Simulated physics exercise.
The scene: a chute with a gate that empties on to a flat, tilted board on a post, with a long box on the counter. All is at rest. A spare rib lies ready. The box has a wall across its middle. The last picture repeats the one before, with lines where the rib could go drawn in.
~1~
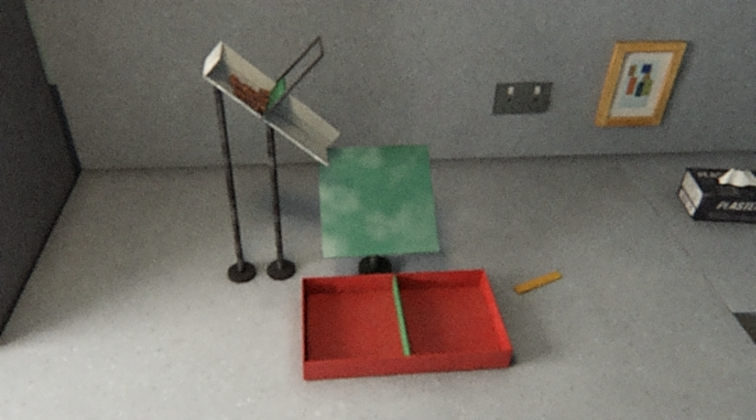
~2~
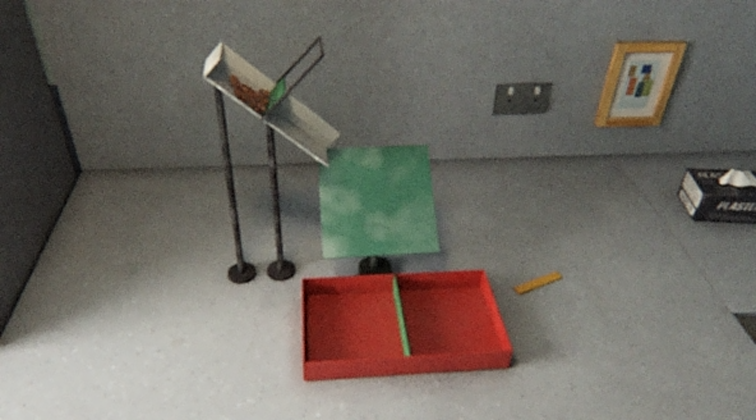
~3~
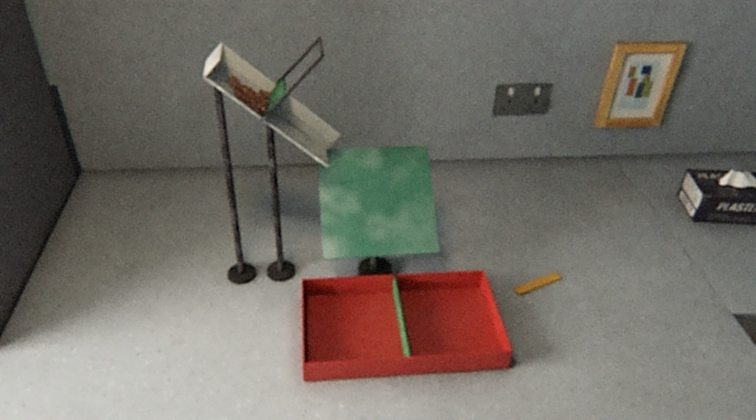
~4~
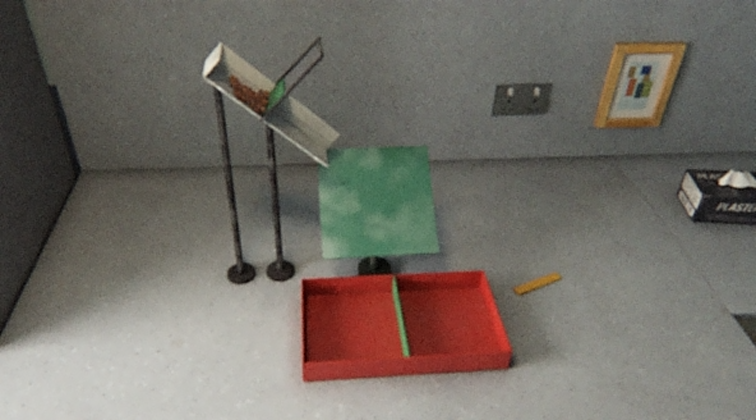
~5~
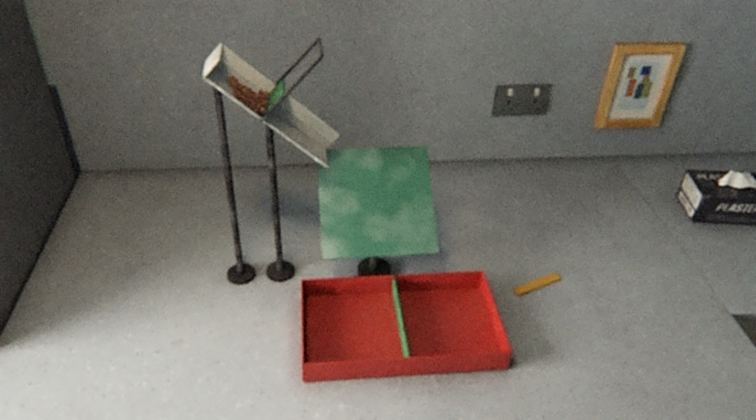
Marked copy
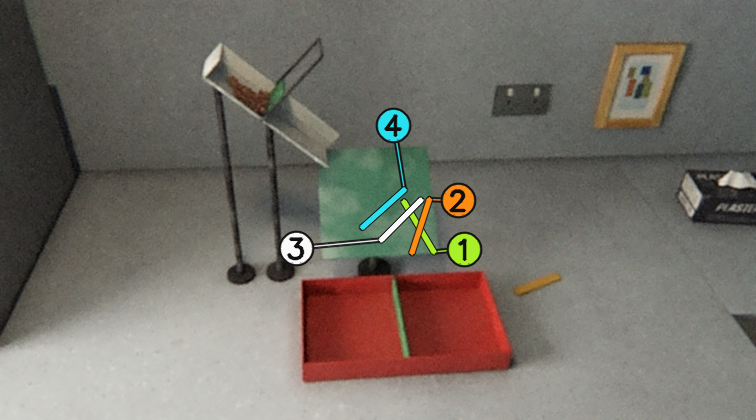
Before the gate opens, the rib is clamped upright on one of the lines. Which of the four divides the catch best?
2 is best.
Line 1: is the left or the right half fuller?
Right.
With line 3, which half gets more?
The left half.
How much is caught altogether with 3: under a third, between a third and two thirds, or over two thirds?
Over two thirds.
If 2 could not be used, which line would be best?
Here it is line 1.
On the marked copy, line 1 from (404, 201) to (433, 251); line 2 from (429, 199) to (412, 252); line 3 from (420, 200) to (381, 239); line 4 from (404, 189) to (362, 227).
If 1 is chosen, of what is caught, roughly a quarter in the left half, the larger part in the right.
If 2 is chosen, of what is caught, roughly half in the left half, roughly half in the right.
If 3 is chosen, of what is caught, almost all in the left half, about a tenth in the right.
If 4 is chosen, of what is caught, almost all in the left half, about a tenth in the right.
